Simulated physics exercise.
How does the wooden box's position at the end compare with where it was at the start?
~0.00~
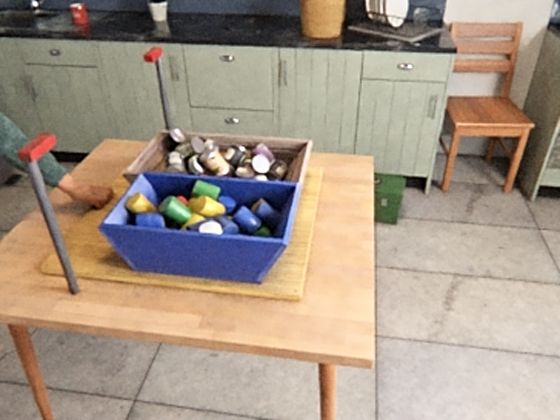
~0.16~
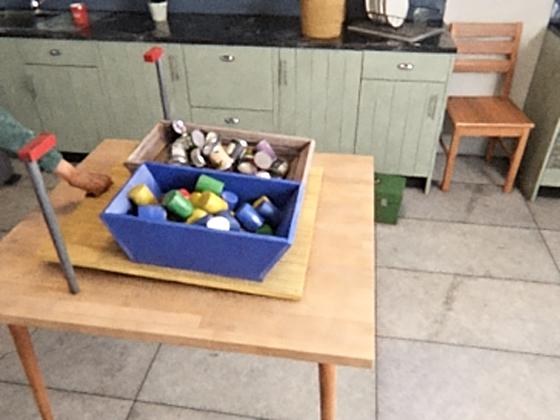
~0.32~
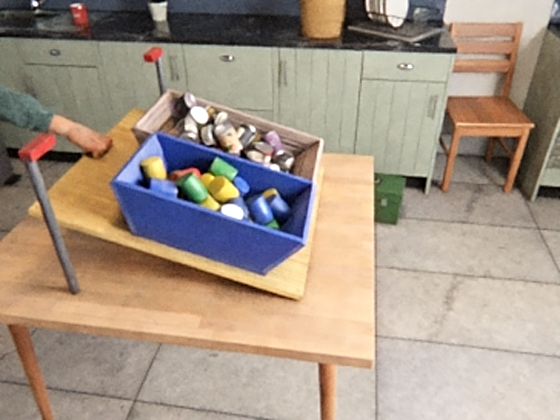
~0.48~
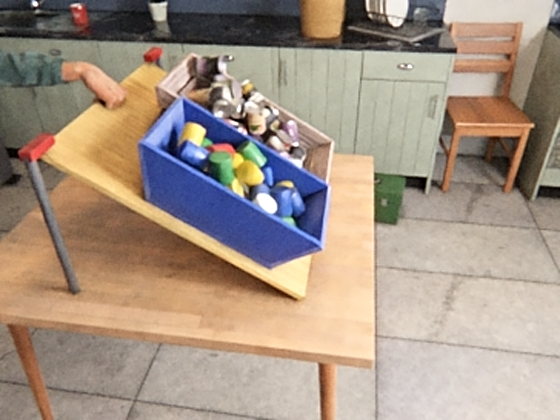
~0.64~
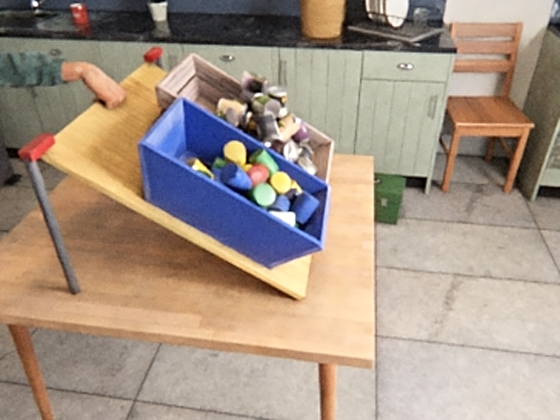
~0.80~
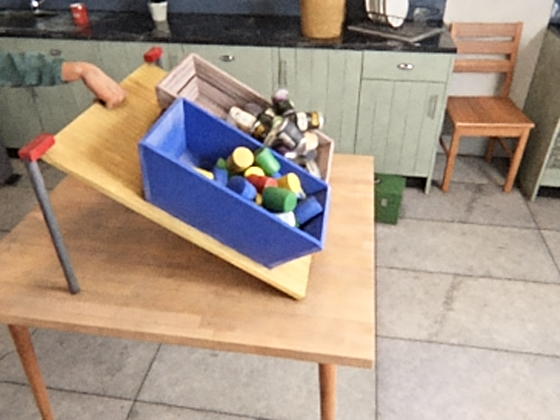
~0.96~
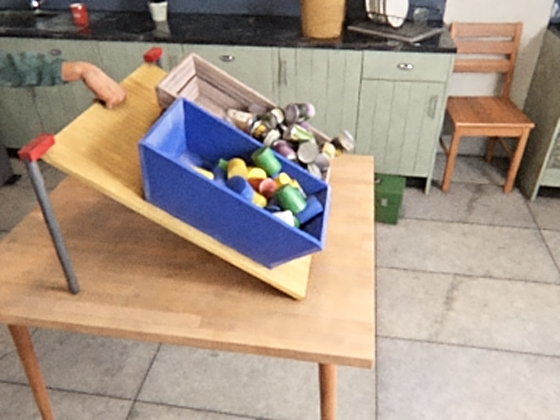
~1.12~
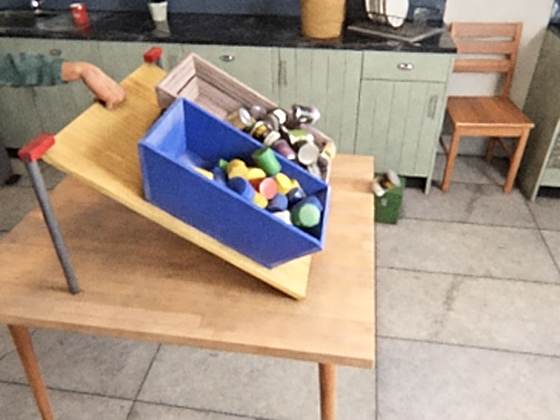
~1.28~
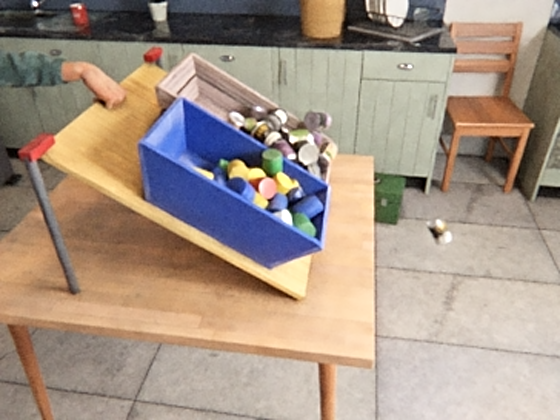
At the end the wooden box is higher up and a little further to the right than at the start, tilted with its left end raised instead of sitting level.
